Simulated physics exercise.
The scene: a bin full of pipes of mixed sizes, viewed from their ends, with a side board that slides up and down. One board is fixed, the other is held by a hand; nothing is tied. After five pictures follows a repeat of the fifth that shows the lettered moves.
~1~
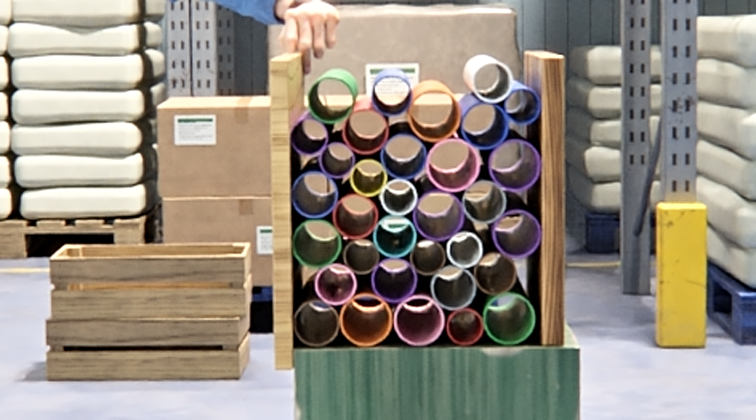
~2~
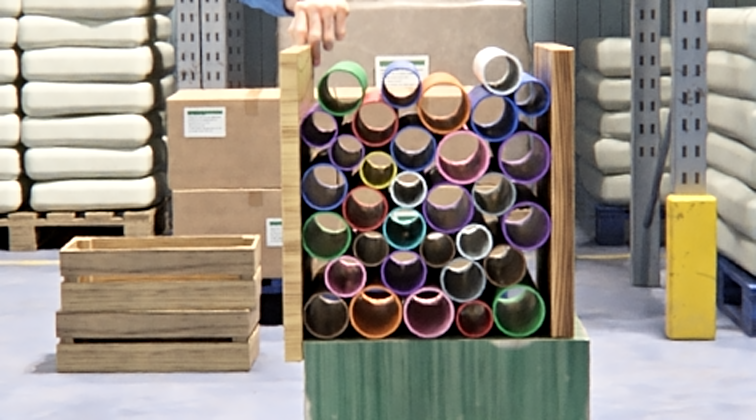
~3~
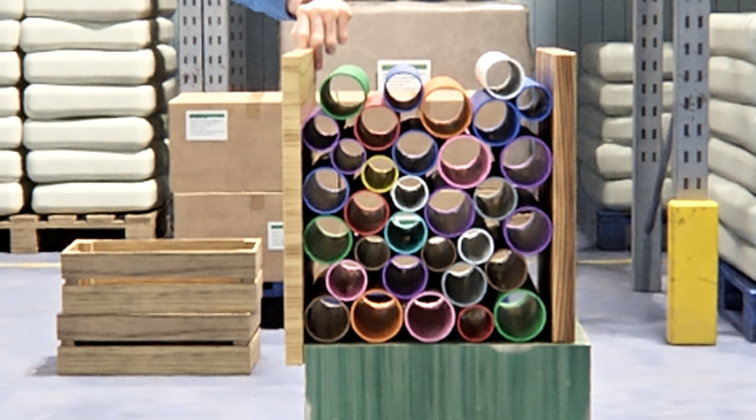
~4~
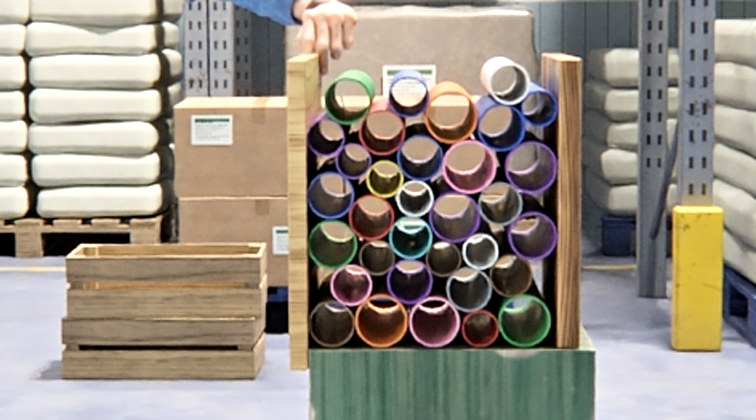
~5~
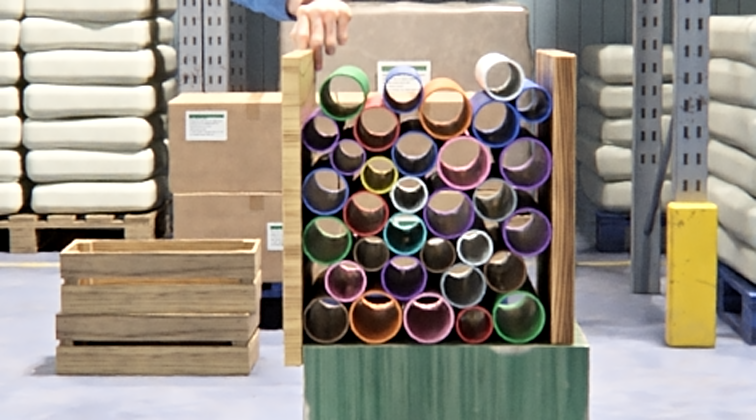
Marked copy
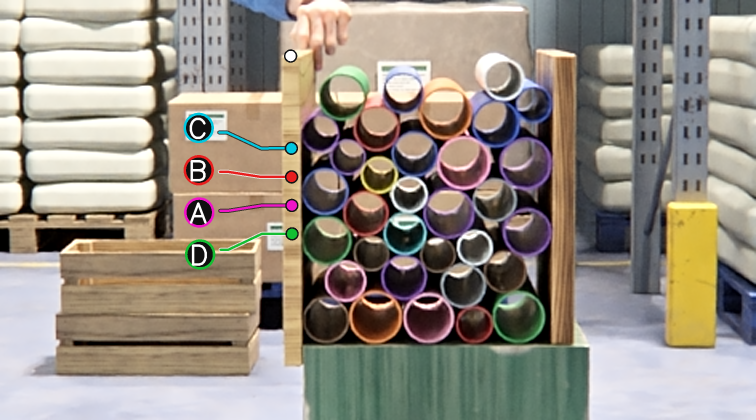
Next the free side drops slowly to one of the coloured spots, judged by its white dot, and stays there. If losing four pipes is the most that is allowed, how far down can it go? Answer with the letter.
Lower it to A and no more.
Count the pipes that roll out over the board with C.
It comes to none.
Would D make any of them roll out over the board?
Yes, at D.
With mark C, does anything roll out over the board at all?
No.
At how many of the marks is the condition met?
Three of them.
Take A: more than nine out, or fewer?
Fewer than nine.
On the marked copy, A at (291, 206); B at (291, 177); C at (291, 149); D at (292, 234); the white dot at (290, 56).
With A. Early on, top of the board (301, 124).
Further on, top of the board (302, 201).
At the end, top of the board (302, 204), two out over the board.
As for the rest, B two out over the board; C none out over the board; D more than four out over the board.
